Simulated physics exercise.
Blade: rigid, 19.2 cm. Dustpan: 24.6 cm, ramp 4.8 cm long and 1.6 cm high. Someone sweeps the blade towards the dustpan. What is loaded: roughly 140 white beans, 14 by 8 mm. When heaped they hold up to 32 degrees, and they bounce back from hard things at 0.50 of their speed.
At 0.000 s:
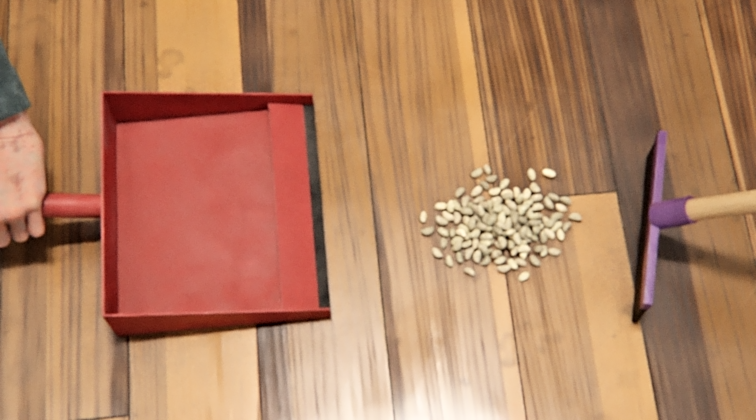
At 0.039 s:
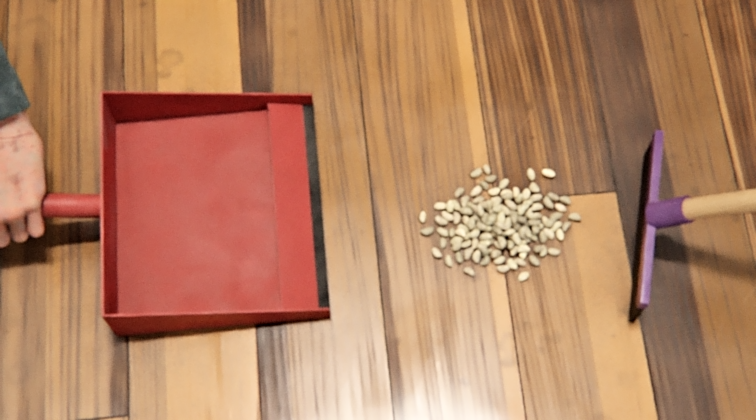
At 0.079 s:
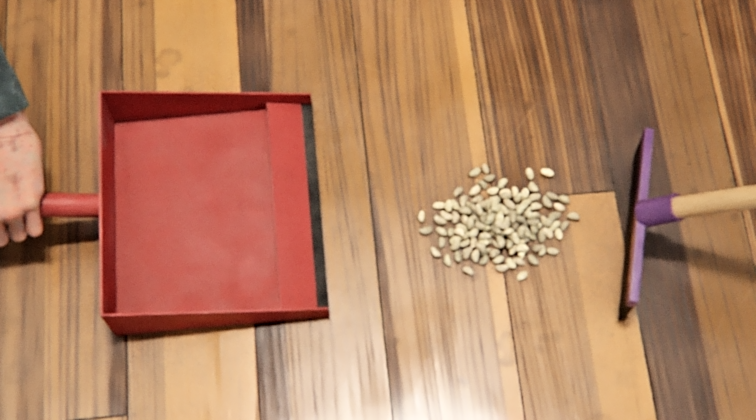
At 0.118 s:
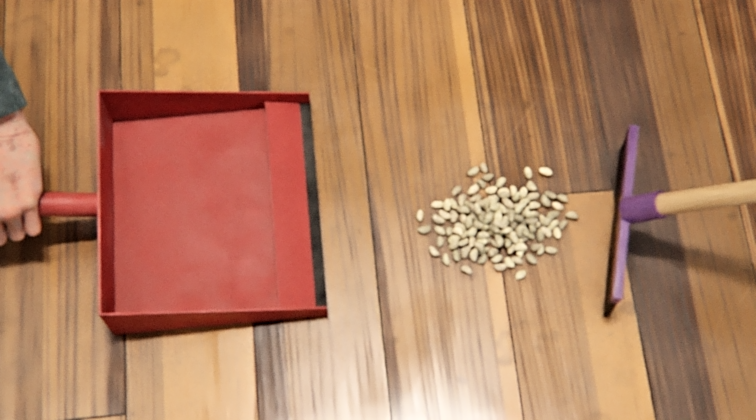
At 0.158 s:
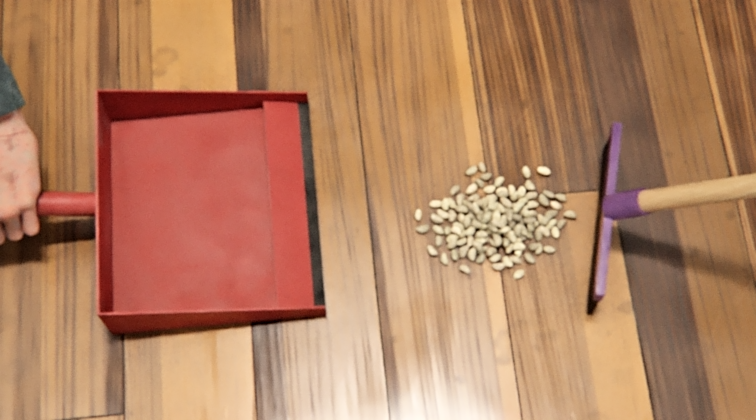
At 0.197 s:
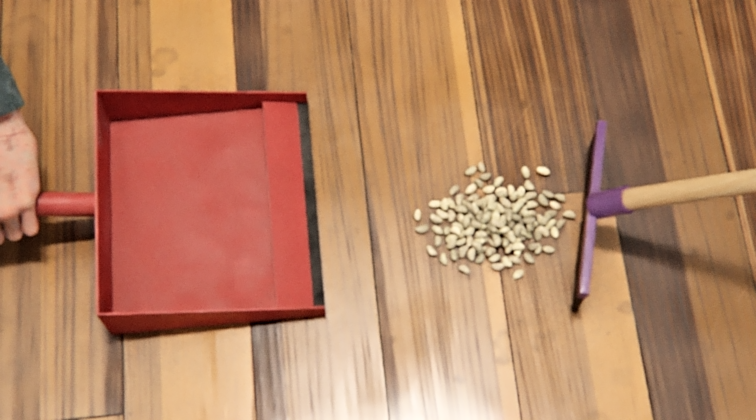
On a wooden floor, a hand holds the handle of a red dustpan at the left beside a pile of white beans, while a purple blade on a wooden handle slides a short way left, nearing the unmoved beans.
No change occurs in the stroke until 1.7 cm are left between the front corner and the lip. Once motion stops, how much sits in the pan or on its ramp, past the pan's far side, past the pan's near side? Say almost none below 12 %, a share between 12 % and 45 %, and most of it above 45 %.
One by one: Pan: Medium. Far side: Low. Near side: Low.
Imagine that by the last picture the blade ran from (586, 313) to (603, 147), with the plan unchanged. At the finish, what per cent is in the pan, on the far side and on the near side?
That ends as pan 0, far 0, and near 0.
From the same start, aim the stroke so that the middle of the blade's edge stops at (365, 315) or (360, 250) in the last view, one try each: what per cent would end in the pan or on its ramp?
The two tries give about 0 and 10 percent.
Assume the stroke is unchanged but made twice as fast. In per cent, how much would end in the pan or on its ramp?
Then roughly 30 per cent.
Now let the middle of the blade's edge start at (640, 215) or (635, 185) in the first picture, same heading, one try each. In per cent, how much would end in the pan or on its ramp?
The two tries give some 25 % and some 15 %.
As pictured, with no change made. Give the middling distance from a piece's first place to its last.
Median shift: Approx. 18 cm.
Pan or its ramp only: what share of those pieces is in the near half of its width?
I'd put it at around 70 per cent.
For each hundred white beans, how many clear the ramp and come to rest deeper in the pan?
About 0 %.
Then, at 0.51 s, middle of the blade 16 cm from the lip; 0 % over the lip, far side 0 %, near side 0 %.
Then, at 0.71 s, middle of the blade 9 cm from the lip; 0 % over the lip, far side 0 %, near side 0 %.
After 1.03 s, middle of the blade 4 cm from the lip; 20 % over the lip, far side 5 %, near side 5 %.
In the end, at 2.2 s, pan 20 %, far side 5 %, near side 5 %, in front of the lip or behind the blade 70 %.
